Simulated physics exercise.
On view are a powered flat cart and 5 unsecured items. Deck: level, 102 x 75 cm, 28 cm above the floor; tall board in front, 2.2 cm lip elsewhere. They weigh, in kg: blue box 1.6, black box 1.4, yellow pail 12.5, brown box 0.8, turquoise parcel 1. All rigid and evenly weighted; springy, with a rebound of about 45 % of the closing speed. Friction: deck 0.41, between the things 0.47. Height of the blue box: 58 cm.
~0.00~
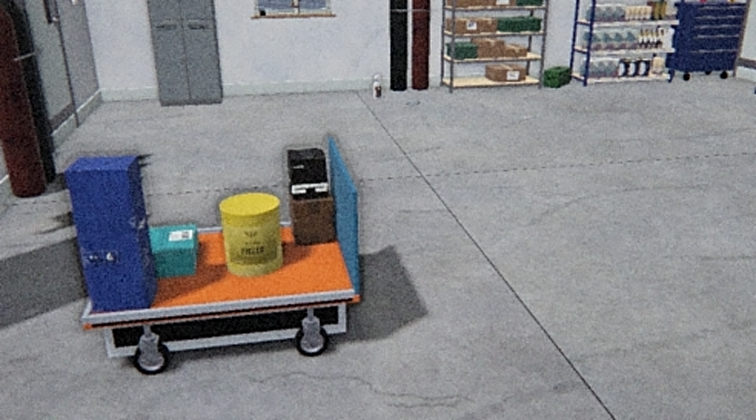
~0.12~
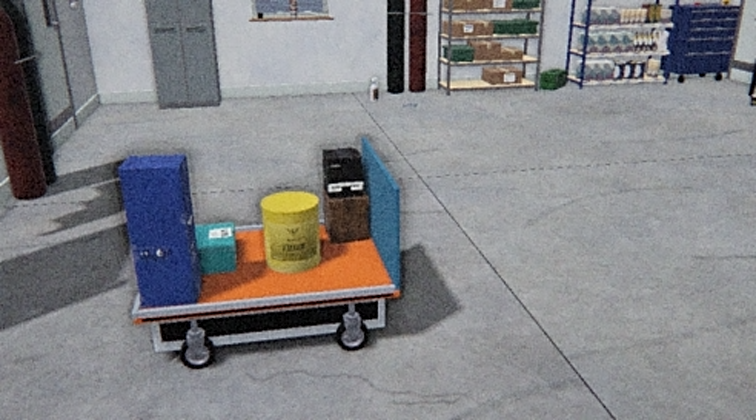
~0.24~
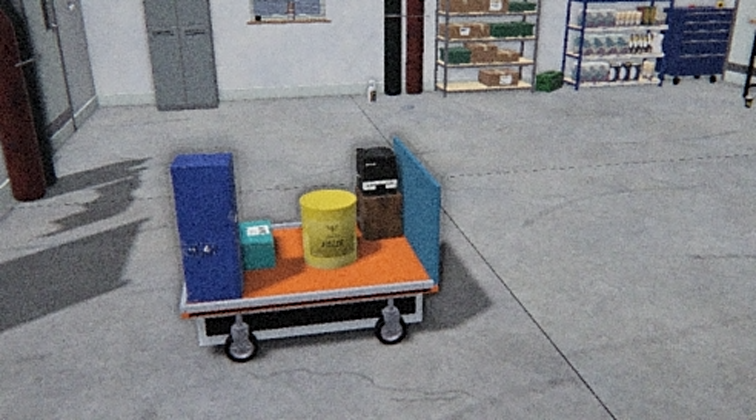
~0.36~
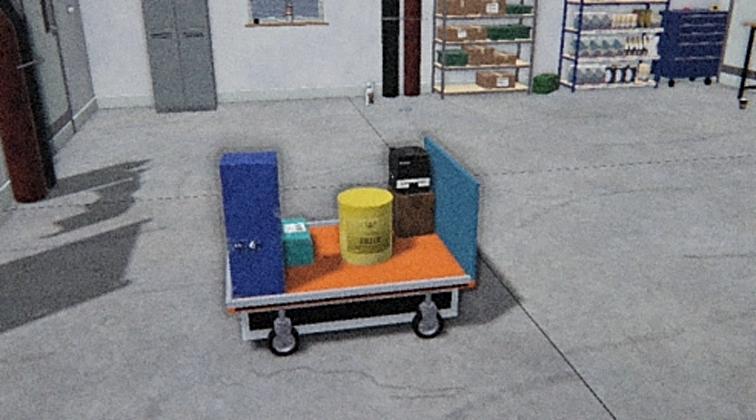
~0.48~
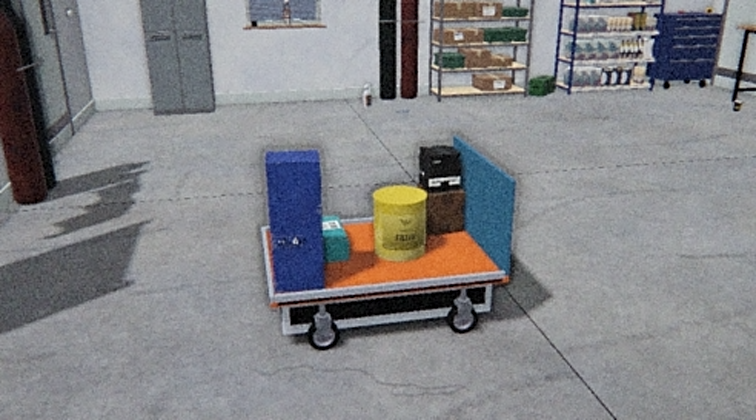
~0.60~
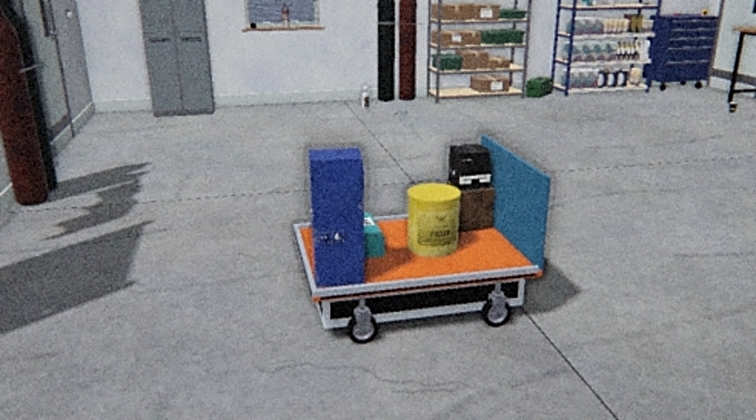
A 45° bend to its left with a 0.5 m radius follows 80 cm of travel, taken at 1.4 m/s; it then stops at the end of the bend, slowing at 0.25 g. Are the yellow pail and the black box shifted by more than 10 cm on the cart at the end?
My prediction: Yellow pail: Relocated. Black box: Relocated.
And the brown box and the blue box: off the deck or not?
The brown box stays within bounds; the blue box winds up out of bounds.
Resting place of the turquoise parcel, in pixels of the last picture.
Its middle settles close to pixel (464, 191).
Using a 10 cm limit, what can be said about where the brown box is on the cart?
Outcome for the brown box: Displaced.
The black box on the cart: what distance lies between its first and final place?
Start to finish, roughly 56 cm.
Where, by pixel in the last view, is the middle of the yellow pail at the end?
Near (536, 166).
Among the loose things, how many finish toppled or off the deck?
The count is 2.
After 0.90 s, cart 126 cm along, turned 35°; black box 9° off upright near (516, 152); yellow pail moved 16 cm near (497, 199); brown box 9° off upright.
After 1.20 s, cart 166 cm along, turned 45°; blue box now off the deck; black box 43° off upright near (540, 144); yellow pail moved 18 cm near (522, 176).
After 1.80 s, cart 189 cm along, turned 45°, stopped; black box on its side near (560, 165); yellow pail moved 18 cm near (536, 166); brown box moved 20 cm.
In the end (4.4 s), off the deck, blue box; toppled on the cart, black box; not toppled but over 10 cm from the start, yellow pail and brown box; turquoise parcel under 10 cm from the start. At the end, from the last picture's camera, yellow pail near (536, 166), black box near (560, 165).
